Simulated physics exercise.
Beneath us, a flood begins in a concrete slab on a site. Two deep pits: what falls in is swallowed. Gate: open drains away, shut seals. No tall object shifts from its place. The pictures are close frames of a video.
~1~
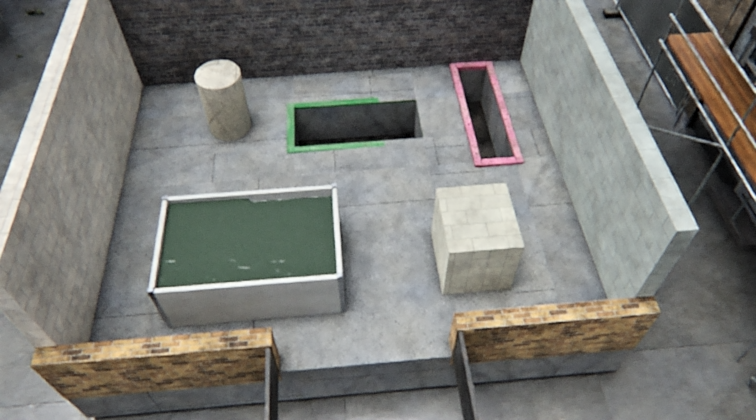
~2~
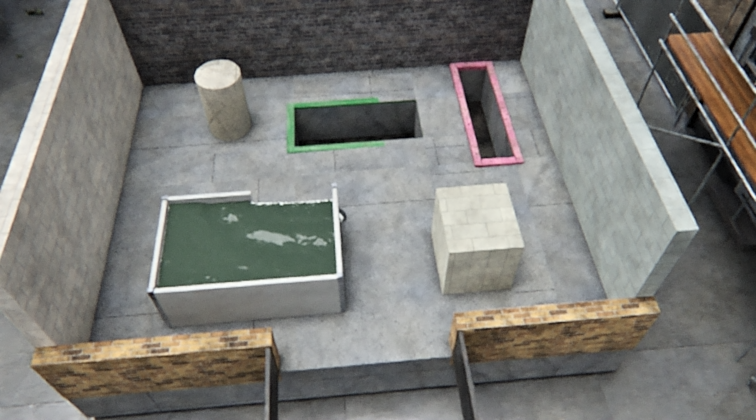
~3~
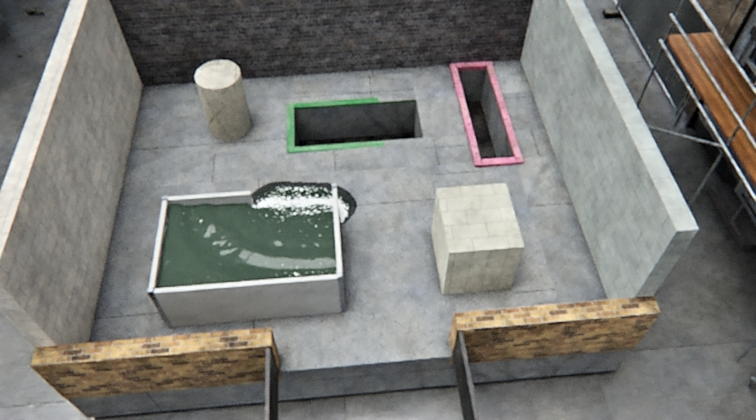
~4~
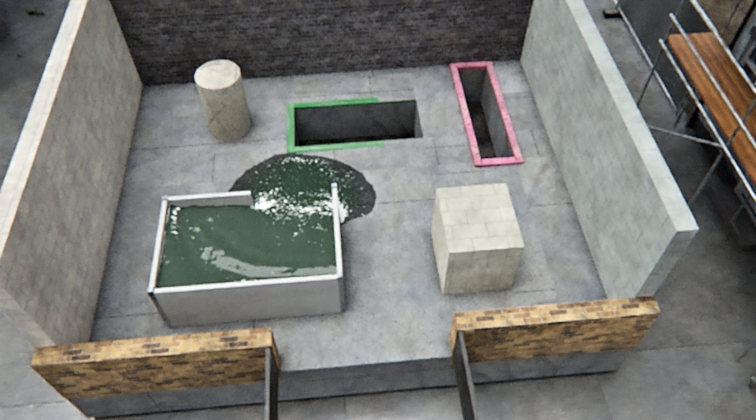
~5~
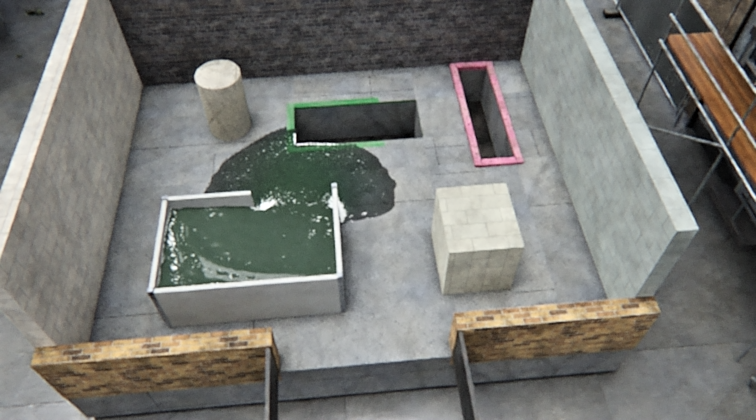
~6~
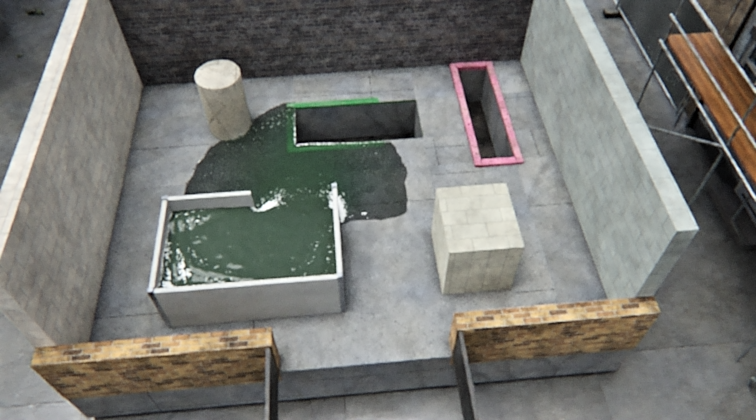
Dark green water sits in an open pale tank at the left of a grey concrete slab, seen from a fixed high viewpoint. Behind it stand a pale cylinder and two pits, one edged green, one pink, with a pale block to the right and walls around. The water churns white, pours through a gap in the tank's far side and spreads across the slab to the green-edged pit.
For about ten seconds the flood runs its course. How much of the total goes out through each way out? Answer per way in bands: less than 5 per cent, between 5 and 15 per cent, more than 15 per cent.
Going out through each: The gate, less than 5 per cent; the green pit, more than 15 per cent; the pink pit, less than 5 per cent.
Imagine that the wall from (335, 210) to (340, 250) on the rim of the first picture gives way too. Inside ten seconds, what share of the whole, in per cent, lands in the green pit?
In percent, green takes 15.
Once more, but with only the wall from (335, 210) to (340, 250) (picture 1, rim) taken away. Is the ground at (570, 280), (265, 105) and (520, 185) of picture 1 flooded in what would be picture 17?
Point 1: Inundated; point 2: Unwetted; point 3: Inundated.
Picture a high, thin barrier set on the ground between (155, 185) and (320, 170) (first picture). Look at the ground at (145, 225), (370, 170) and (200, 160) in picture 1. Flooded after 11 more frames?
First submerged, second submerged, third spared.
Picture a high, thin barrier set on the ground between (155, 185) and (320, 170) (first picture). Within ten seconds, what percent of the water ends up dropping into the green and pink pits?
Green 35 %, pink 10 %.
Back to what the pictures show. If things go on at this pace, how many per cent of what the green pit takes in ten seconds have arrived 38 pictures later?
Near 80 in a hundred.
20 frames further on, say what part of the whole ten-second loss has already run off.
Close to 60 per cent.
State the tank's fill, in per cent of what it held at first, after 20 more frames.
Roughly 32 percent.
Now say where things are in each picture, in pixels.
The first frame shows still water in the open tank at (249, 239).
In the second frame, water pours out on the open tank's far side and has run to (343, 219).
In the third frame, water pours out on the open tank's far side and has run to a hidden place.
In the fourth frame, water pours out on the open tank's far side and has run to (276, 160).
In the fifth frame, the front is at (290, 130), out from the gap on the open tank's far side.
In the sixth frame, water pours out on the open tank's far side and has run to (283, 109).
A moment on, water covers 25 % of the floor; the gate 0 %, the green pit 13 %, the pink pit 0 %.
Next, water covers 35 % of the floor; the gate 0 %, the green pit 25 %, the pink pit 1 %.
Then, water covers 45 % of the floor; the gate 0 %, the green pit 37 %, the pink pit 1 %.
Later, water covers 60 % of the floor; the gate 0 %, the green pit 49 %, the pink pit 2 %.
In the end, water covers 65 % of the floor; the gate 0 %, the green pit 60 %, the pink pit 2 %.
